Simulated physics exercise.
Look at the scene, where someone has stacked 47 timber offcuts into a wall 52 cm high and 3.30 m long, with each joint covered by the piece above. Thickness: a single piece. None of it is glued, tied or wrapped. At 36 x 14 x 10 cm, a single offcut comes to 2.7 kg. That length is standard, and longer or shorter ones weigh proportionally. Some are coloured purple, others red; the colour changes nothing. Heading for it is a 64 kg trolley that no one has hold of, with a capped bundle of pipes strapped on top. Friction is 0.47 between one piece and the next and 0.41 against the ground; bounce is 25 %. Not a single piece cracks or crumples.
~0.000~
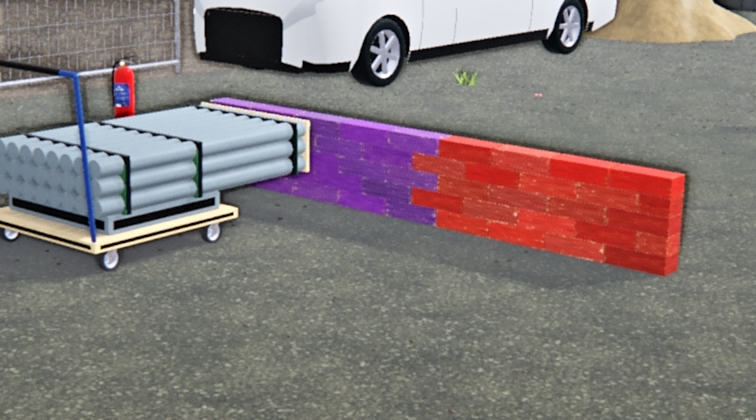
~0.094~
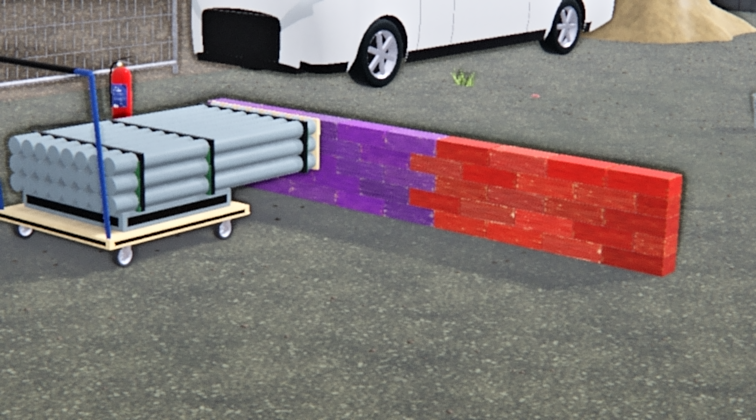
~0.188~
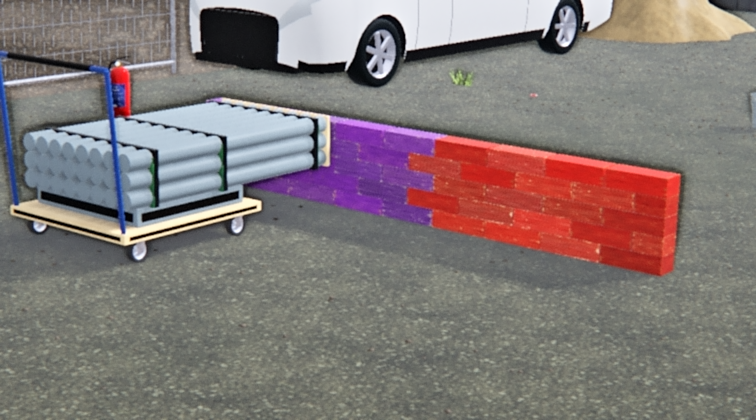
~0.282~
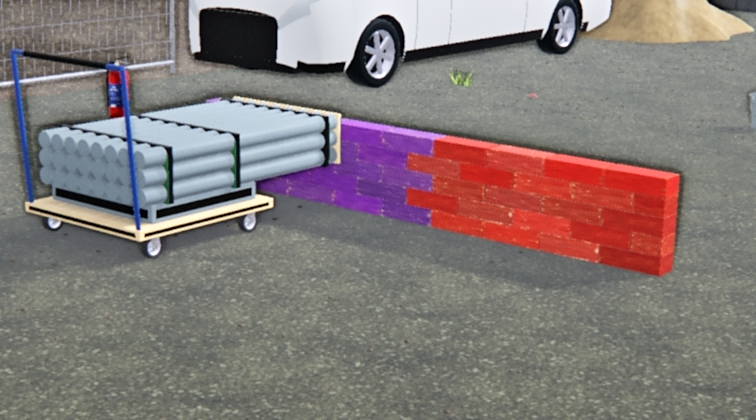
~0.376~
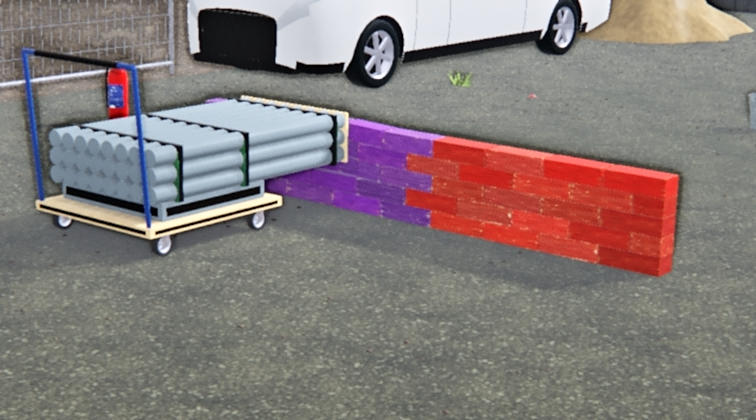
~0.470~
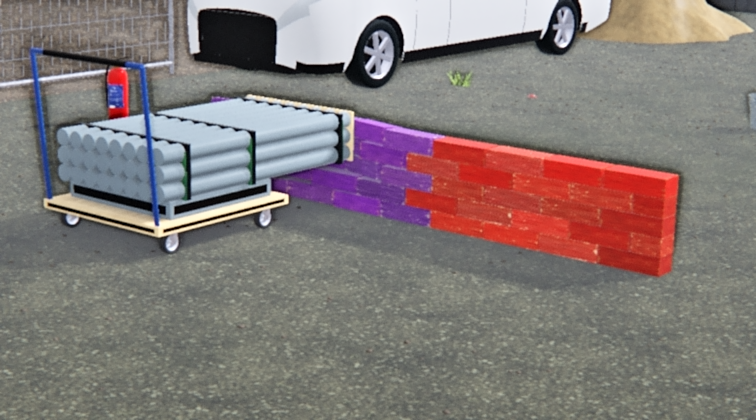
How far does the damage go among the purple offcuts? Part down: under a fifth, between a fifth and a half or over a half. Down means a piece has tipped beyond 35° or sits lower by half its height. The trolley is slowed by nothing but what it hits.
Beyond half.
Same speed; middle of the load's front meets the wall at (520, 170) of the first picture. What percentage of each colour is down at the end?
That would leave red at 50 % and purple at 0 %.
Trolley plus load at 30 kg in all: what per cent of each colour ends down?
The split would be red 0, then purple 70 per cent.
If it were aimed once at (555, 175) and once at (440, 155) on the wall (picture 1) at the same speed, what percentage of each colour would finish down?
For red it's 80 then 40 per cent, for purple 0 then 40 per cent.
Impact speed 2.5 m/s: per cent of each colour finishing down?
Red 0%, purple 70%.
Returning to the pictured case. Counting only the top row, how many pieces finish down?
From the top row, the count is 5.
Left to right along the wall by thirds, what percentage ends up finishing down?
The left third ends at 70 per cent, the middle at 30 per cent and the right at 0 per cent.
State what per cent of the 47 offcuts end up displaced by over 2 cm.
35 % shifted.
After 0.64 s, load 18 cm past the wall's line, still rolling; 12 of the 25 purple offcuts down (12 of 47 in all colours); top purple offcut 41° from how it stood, 54 mm lower.
After 0.88 s, load 28 cm past the wall's line, still rolling; 16 of the 25 purple offcuts down (16 of 47 in all colours); top purple offcut upside down.
In the end (1.7 s), load 54 cm past the wall's line, still rolling; 16 of the 25 purple offcuts down (16 of 47 in all colours); top purple offcut 41 cm lower; top red offcut unmoved. That is 64 per cent. From the last view, middles, top purple offcut near (299, 146), top red offcut near (465, 152).
